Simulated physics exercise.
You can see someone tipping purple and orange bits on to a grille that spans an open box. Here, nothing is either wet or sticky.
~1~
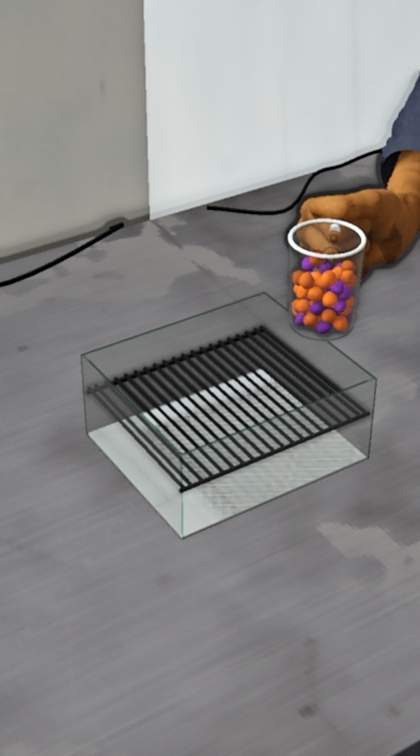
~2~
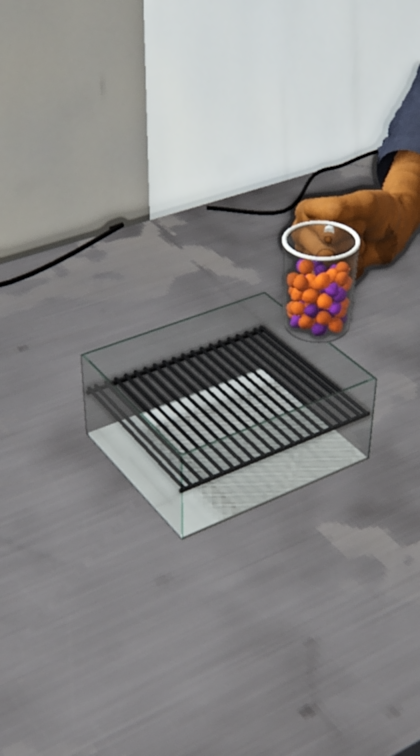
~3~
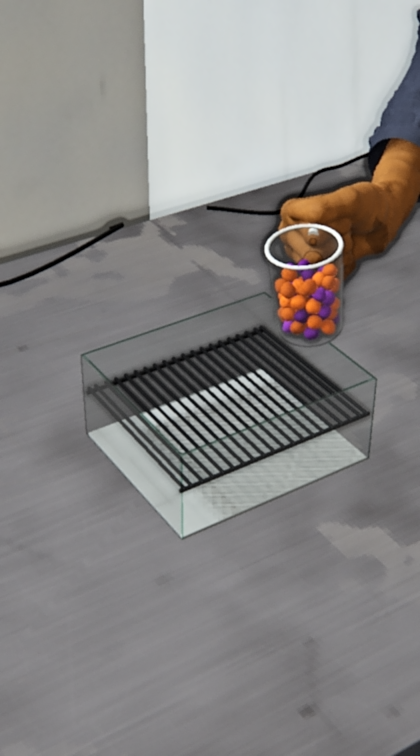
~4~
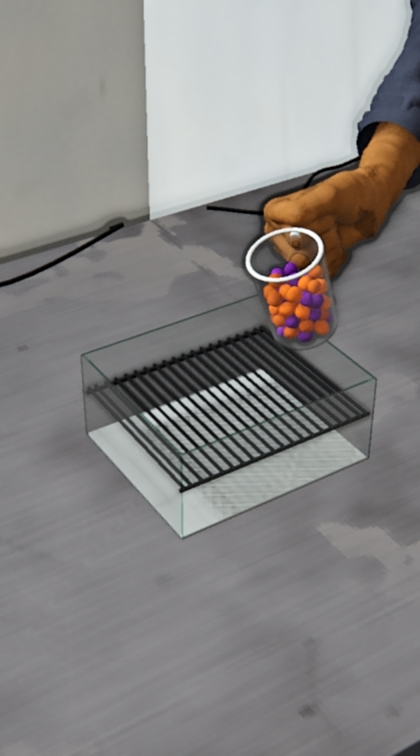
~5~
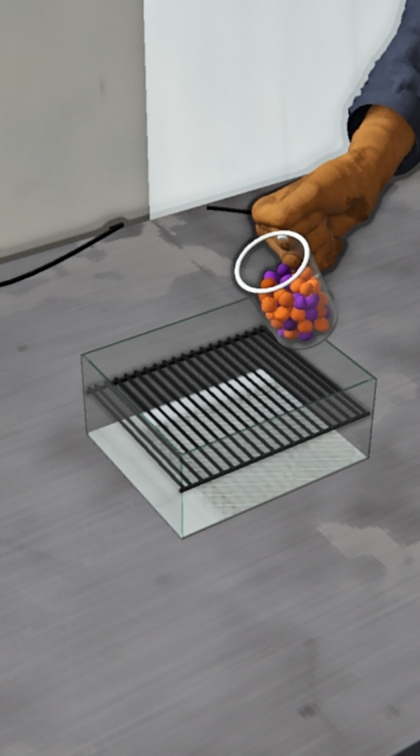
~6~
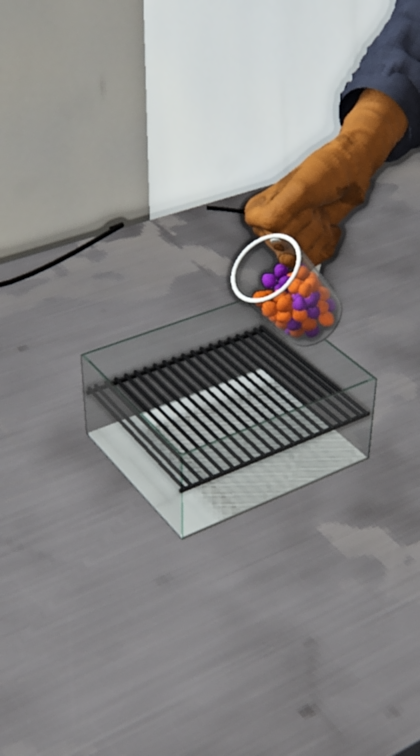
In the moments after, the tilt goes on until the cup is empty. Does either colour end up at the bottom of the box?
Outcome: Purple retained, orange retained.
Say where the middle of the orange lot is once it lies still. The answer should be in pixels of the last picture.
My estimate for where it settles is about (238, 393).
Then, 0.32 s after the last picture, purple ones, all in the cup; orange ones, all in the cup.
Then, 0.73 s after the last picture, purple ones, all in the cup; orange ones, all in the cup.
Then, 1.17 s after the last picture, purple ones, most in the cup, about a quarter on or over the wires; orange ones, most in the cup, about a quarter on or over the wires.
At rest, purple ones, all on the wires, none under the rack; orange ones, all on the wires, none under the rack.
